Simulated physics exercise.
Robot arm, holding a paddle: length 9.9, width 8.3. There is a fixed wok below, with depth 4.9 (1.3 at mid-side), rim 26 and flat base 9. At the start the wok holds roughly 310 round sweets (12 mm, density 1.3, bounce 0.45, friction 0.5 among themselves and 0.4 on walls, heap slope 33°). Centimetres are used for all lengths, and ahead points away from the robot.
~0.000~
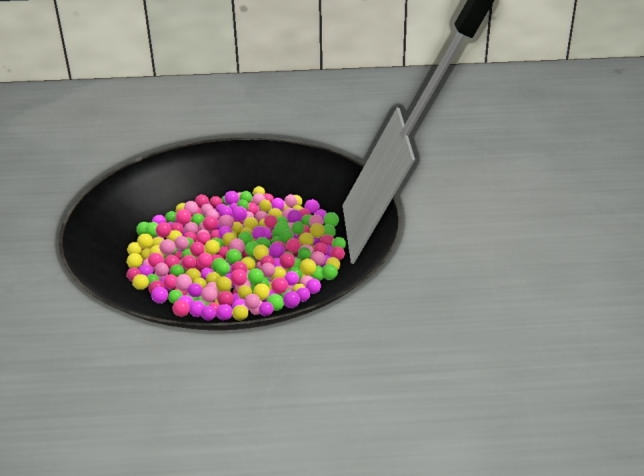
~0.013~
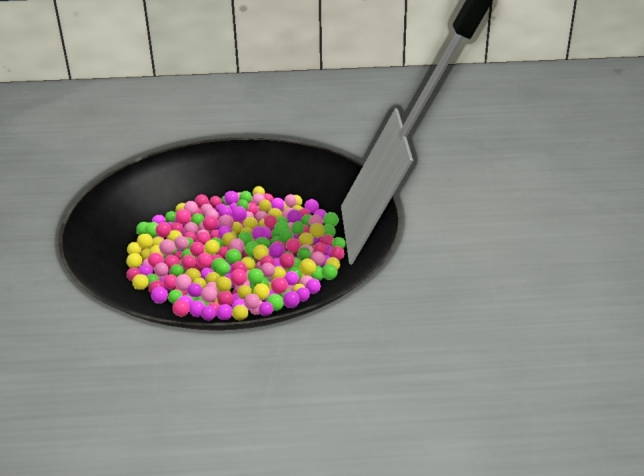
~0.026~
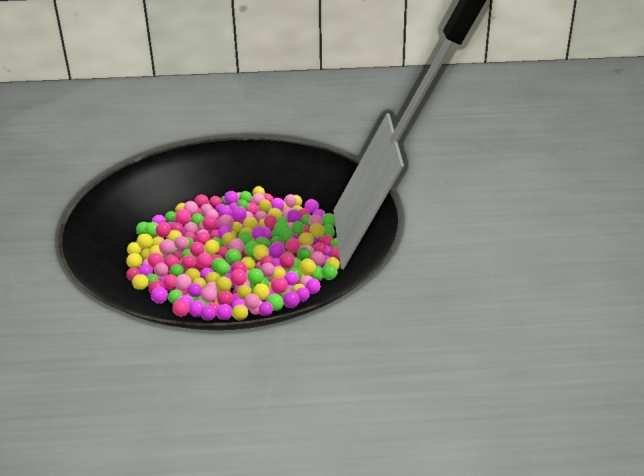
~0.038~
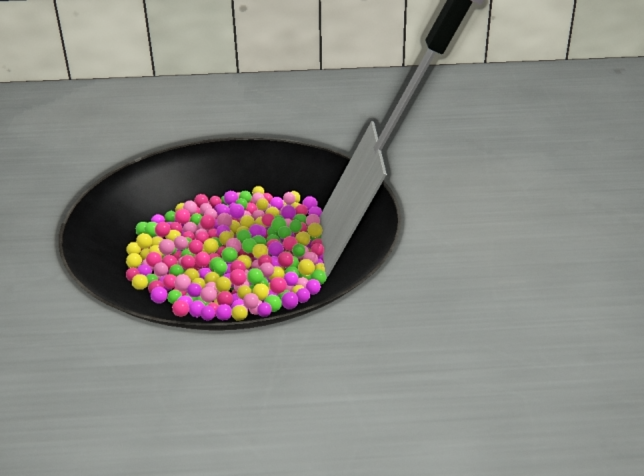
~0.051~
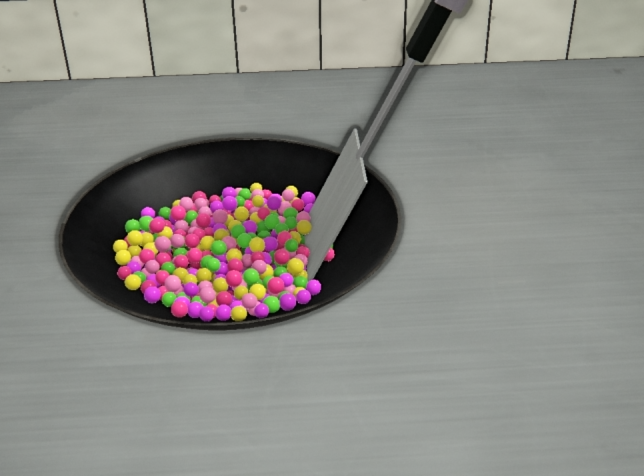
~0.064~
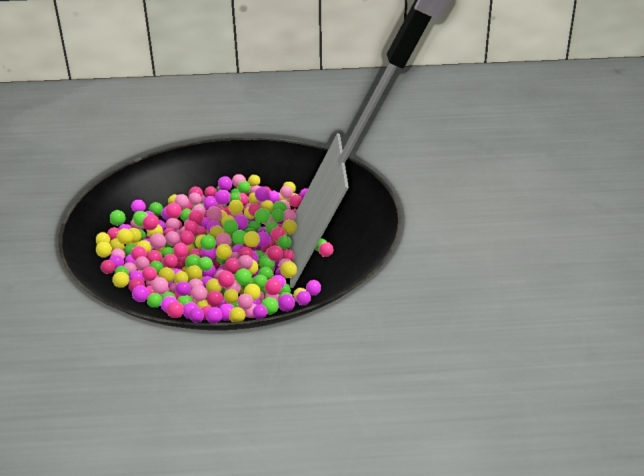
A robot arm lowers a paddle into a black wok and pushes colourful round sweets left.
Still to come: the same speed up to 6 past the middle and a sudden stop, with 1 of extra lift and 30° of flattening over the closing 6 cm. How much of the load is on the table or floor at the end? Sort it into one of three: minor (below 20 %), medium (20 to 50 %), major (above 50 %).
Medium, 20 to 50 %.
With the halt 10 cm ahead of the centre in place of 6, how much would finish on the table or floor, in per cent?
Estimate: Approx. 55 %.
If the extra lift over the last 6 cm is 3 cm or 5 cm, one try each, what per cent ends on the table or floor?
It comes to around 20 per cent on the first try and around 20 per cent on the second.
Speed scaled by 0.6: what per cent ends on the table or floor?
10 %.
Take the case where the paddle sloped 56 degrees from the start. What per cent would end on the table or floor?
In that case around 15 per cent.
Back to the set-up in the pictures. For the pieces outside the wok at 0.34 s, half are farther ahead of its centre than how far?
Roughly 18 cm.
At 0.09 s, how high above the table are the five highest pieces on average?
About 5 centimetres.
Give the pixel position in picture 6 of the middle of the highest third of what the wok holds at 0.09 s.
I'd point to about (175, 235).
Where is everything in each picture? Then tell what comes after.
In the first picture, paddle top edge at (406, 132), sloping 64°; upper third of the load around (247, 239), from x 135 to 340, top at y 195; 308 in the wok.
In the second picture, paddle top edge at (404, 133), sloping 64°; upper third of the load around (246, 239), from x 135 to 340, top at y 195.
In the third picture, paddle top edge at (395, 138), sloping 64°; upper third of the load around (246, 239), from x 135 to 340, top at y 195.
In the fourth picture, paddle top edge at (379, 146), sloping 64°; upper third of the load around (245, 239), from x 135 to 330, top at y 190.
In the fifth picture, paddle top edge at (361, 154), sloping 64°; upper third of the load around (229, 238), from x 120 to 325, top at y 190.
In the sixth picture, paddle top edge at (343, 159), sloping 64°; upper third of the load around (214, 235), from x 105 to 325, top at y 180; 308 in the wok.
By 0.09 s, sloping 64°, highest piece 6 above the table; 308 in the wok.
By 0.13 s, sloping 53°, highest piece 7 above the table; 305 in the wok, 3 on the blade or in flight.
By 0.34 s, sloping 34°, highest piece 6 above the table; 223 in the wok, 82 on the table or floor, 3 on the blade or in flight.
By 1.39 s, sloping 34°, highest piece 5 above the table; 222 in the wok, 86 on the table or floor.
Final count, 222 in the wok, 86 on the table or floor. That is 28 % on the table or floor.
